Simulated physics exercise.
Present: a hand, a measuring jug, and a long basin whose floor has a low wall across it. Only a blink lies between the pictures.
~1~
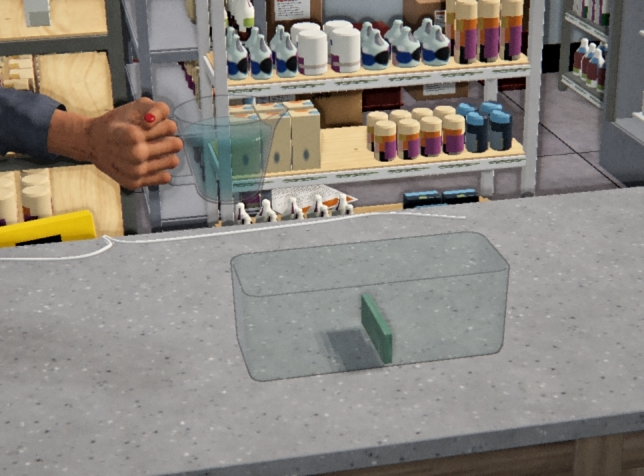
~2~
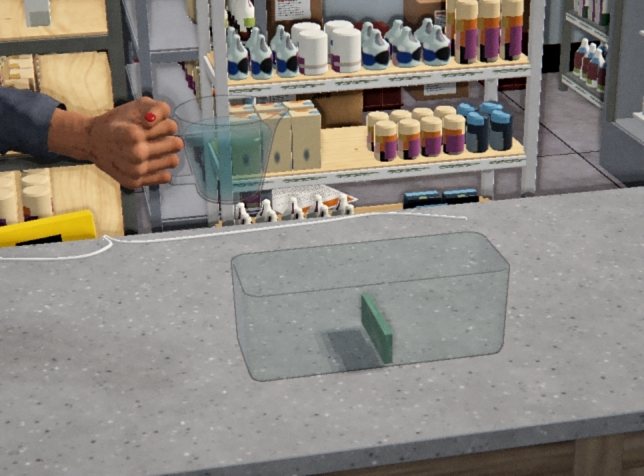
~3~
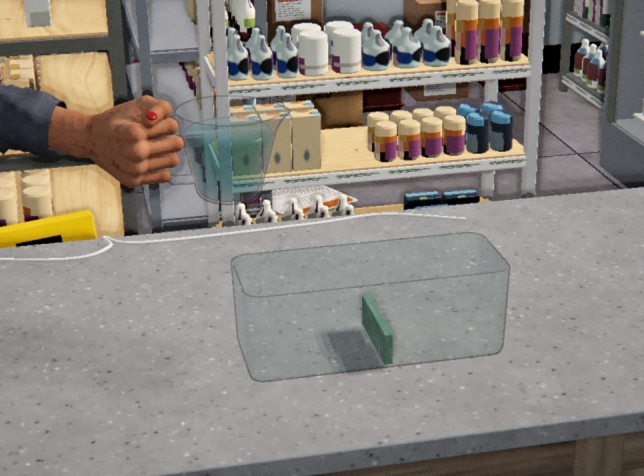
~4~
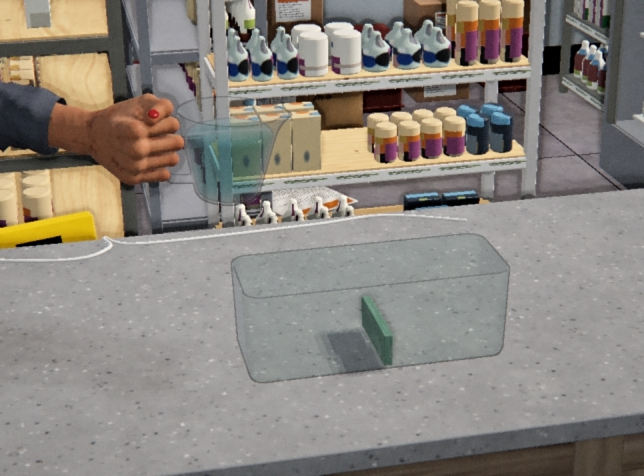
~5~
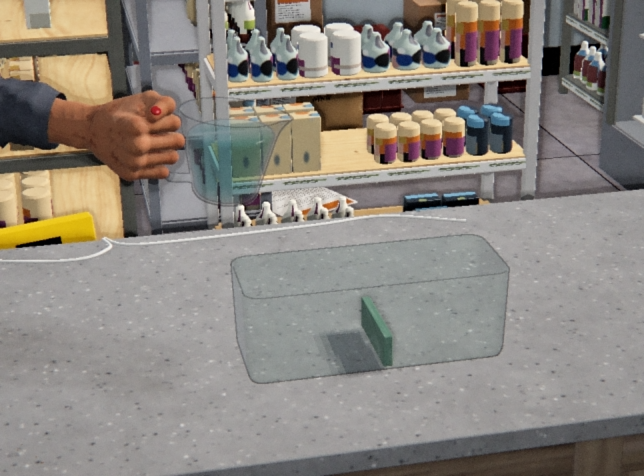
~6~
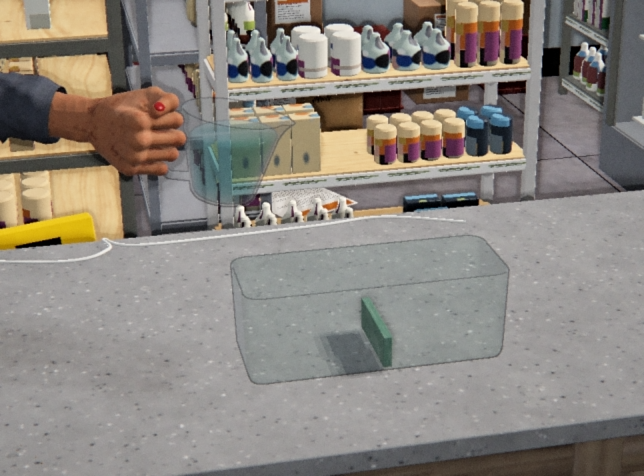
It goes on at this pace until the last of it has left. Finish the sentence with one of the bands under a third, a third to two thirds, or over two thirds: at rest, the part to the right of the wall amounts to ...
At rest, the part to the right of the wall amounts to under a third.
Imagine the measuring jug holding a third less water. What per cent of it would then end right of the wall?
Estimated share: Close to 5 per cent.
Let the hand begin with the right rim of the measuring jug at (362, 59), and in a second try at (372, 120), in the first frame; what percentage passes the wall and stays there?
The first gives 90 %, the second 95 %.
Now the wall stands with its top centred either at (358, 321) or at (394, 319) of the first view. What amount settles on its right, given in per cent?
It works out to around 30 per cent for the first and around 10 per cent for the second.
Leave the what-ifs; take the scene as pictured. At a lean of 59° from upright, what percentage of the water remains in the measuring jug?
About 75 %.
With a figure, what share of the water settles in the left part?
That is roughly 90 percent of it.
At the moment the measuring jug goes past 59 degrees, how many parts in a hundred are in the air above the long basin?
Share: Approx. 20 %.
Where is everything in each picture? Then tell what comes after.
In the first frame, it leans 0°; its right rim is at (289, 107); the water meets the walls at (181, 132) and (271, 124); the long basin's rim runs from (237, 278) to (496, 251); the wall's top is at (377, 315).
In the second frame, it leans 0°; its right rim is at (289, 107); the water meets the walls at (182, 132) and (271, 125).
In the third frame, it leans 2°; its right rim is at (290, 109); the water meets the walls at (183, 132) and (272, 126).
In the fourth frame, it leans 4°; its right rim is at (292, 112); the water meets the walls at (184, 133) and (272, 127).
In the fifth frame, it leans 7°; its right rim is at (293, 116); the water meets the walls at (185, 134) and (275, 127).
In the sixth frame, it leans 10°; its right rim is at (295, 121); the water meets the walls at (187, 135) and (278, 129).
A moment on, the measuring jug is tipped part way and 76 per cent is still to pour, 5 is left of the wall and 0 right of it.
Next, the measuring jug is tipped on its side and 16 per cent is still to pour, 64 is left of the wall and 1 right of it.
Then the measuring jug is tipped right over and 0 per cent is still to pour, 92 is left of the wall and 4 right of it.
Later the measuring jug is tipped right over and 0 per cent is still to pour, 92 is left of the wall and 4 right of it.
At rest 92 per cent lies left of the wall, 4 right of it and 4 outside.
